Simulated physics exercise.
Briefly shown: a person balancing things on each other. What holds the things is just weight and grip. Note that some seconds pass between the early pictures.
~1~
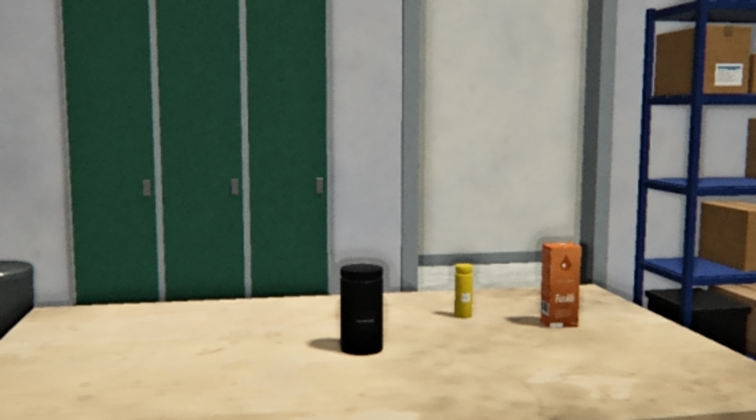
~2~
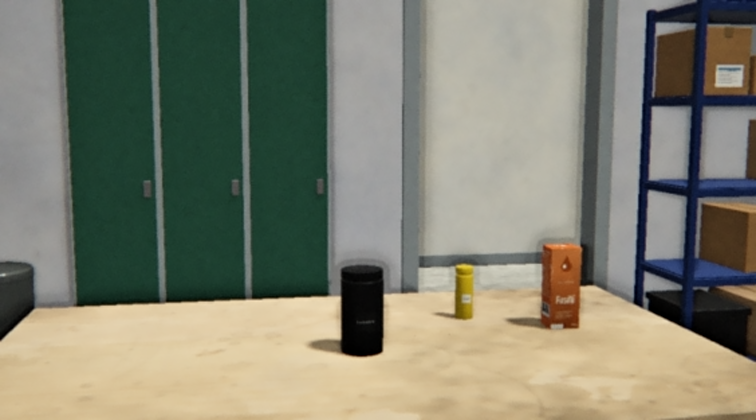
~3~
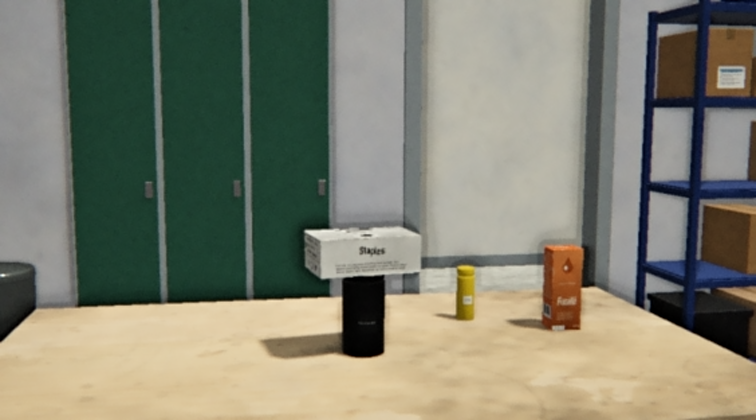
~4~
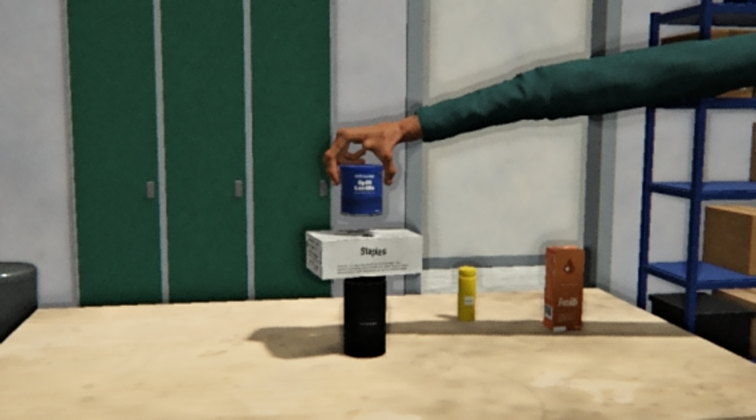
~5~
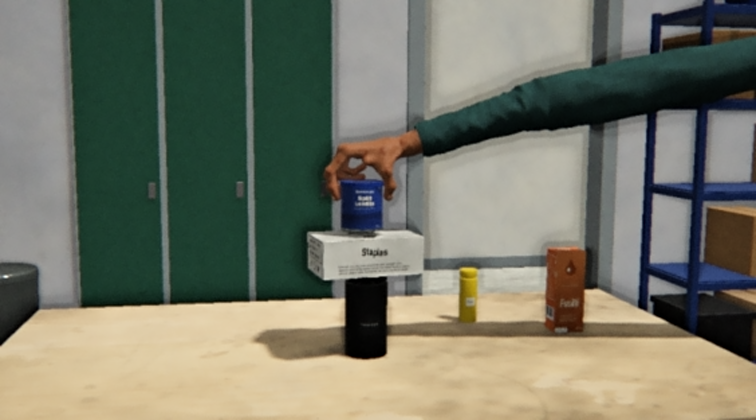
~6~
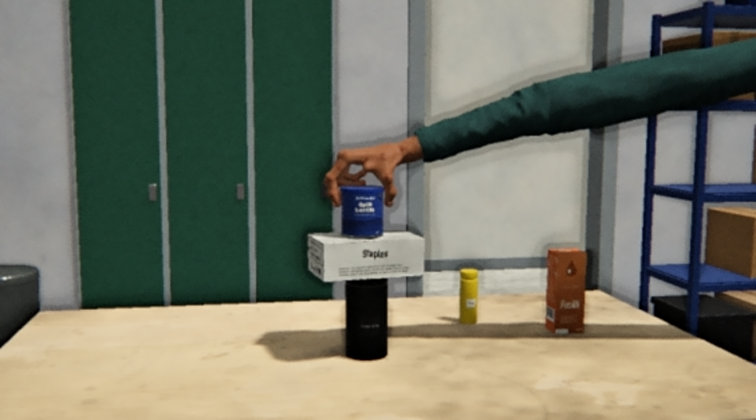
The clip shows a black jar on a table near a yellow bottle and an orange box; a white box then appears on the jar, and a hand reaching from the right lowers a blue pot onto it, still gripping it.
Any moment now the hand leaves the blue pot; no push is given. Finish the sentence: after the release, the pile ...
After the release, the pile stays upright.
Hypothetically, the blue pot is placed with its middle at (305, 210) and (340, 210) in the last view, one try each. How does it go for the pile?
The pile collapses the first time and remains standing the second time.
Then, 1.00 s after the last picture, nothing has stirred.
Then, 2.00 s after the last picture, blue pot resting near (362, 212).
At rest, all 5 in place. Seen from the same camera at the end, blue pot near (362, 212). The pile keeps its balance.
